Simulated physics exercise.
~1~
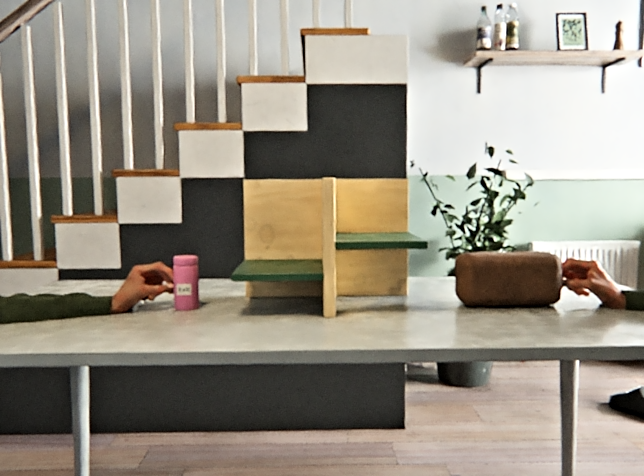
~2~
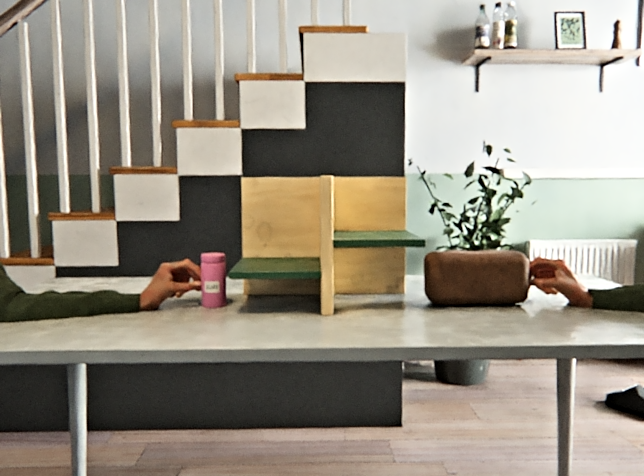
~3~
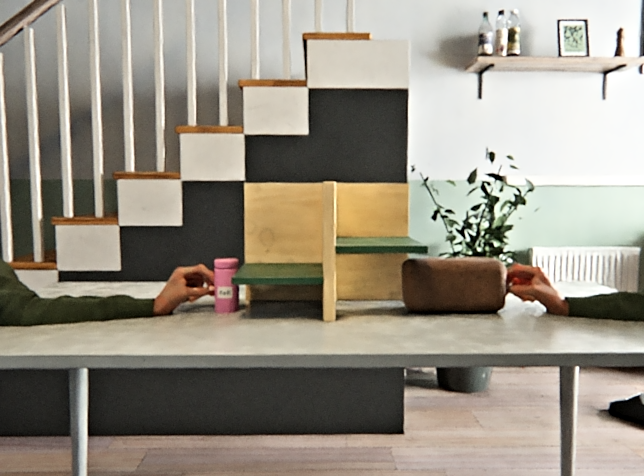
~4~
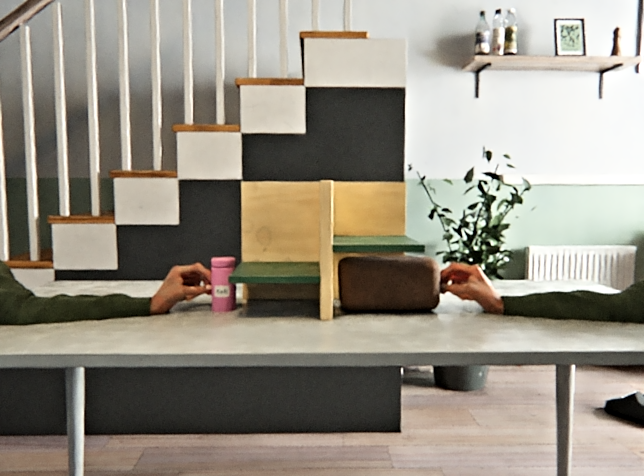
Pink shaker and brown loaf pushed by hands toward a small rack, the shaker stopping at its shelf, the loaf sliding under.
